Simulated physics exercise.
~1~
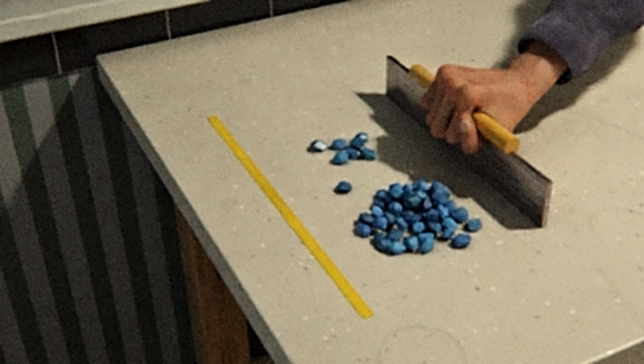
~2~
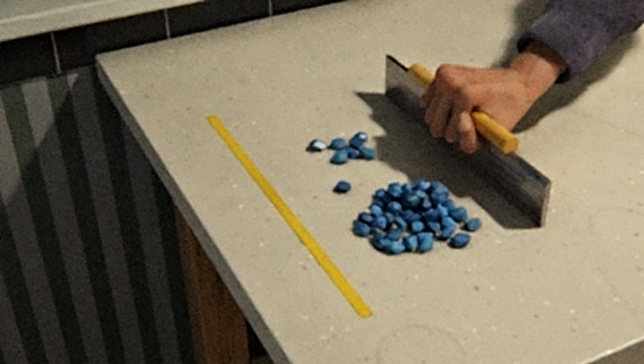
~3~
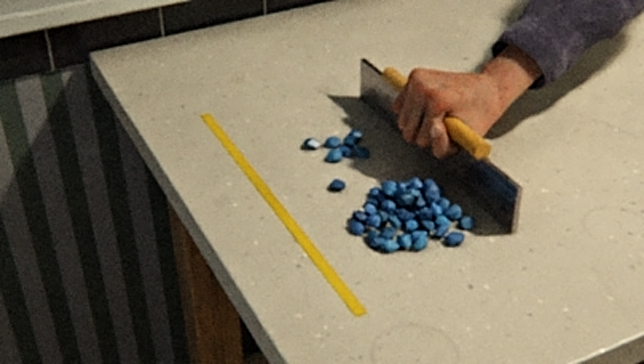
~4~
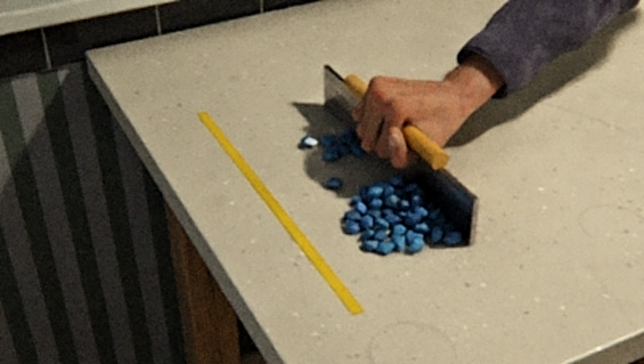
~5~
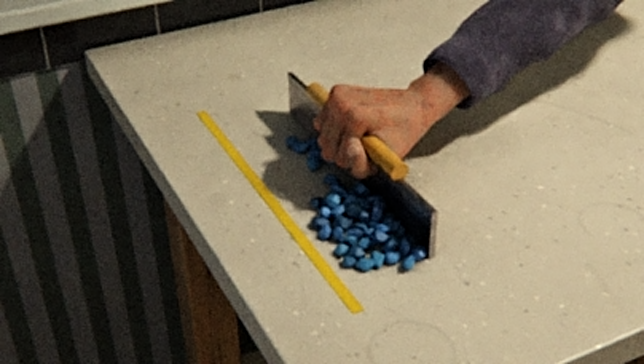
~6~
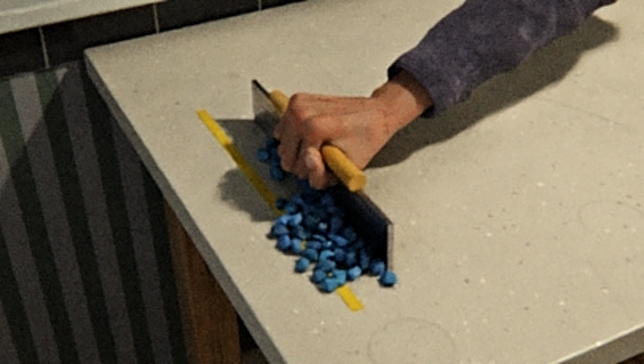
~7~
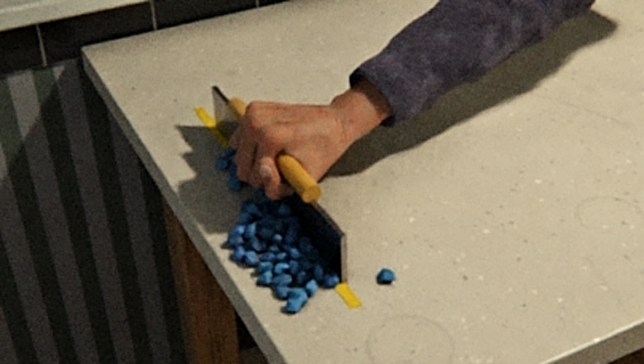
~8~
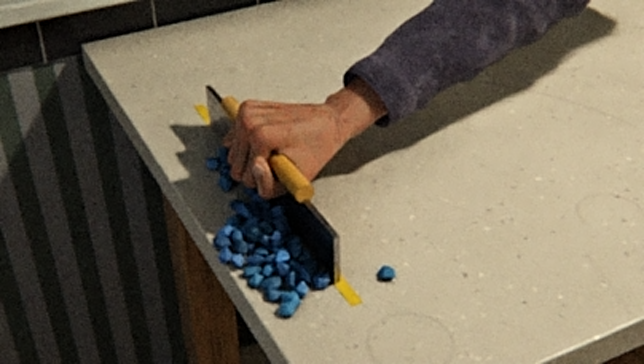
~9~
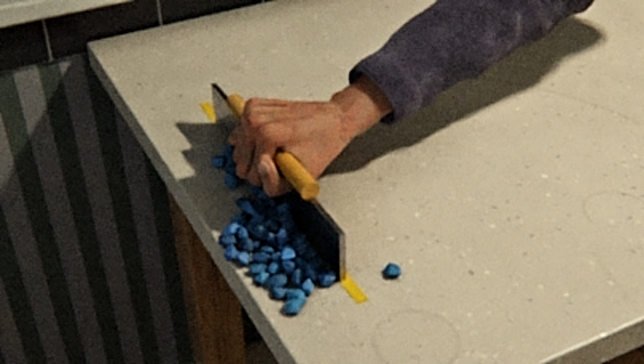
A hand in a dark purple-grey sleeve grips a wide metal scraper with a yellow handle on a pale speckled countertop, seen from above at an angle by a slightly swaying camera. A larger pile of glossy blue pebble-like pieces and a smaller cluster behind it lie to the left, with a strip of yellow tape further on near the edge. After a brief pause, the hand pushes the scraper left, gathering both groups and driving them across the tape. One piece slips behind the blade. The scraper stops at the tape, with the pieces resting on the counter near its edge.
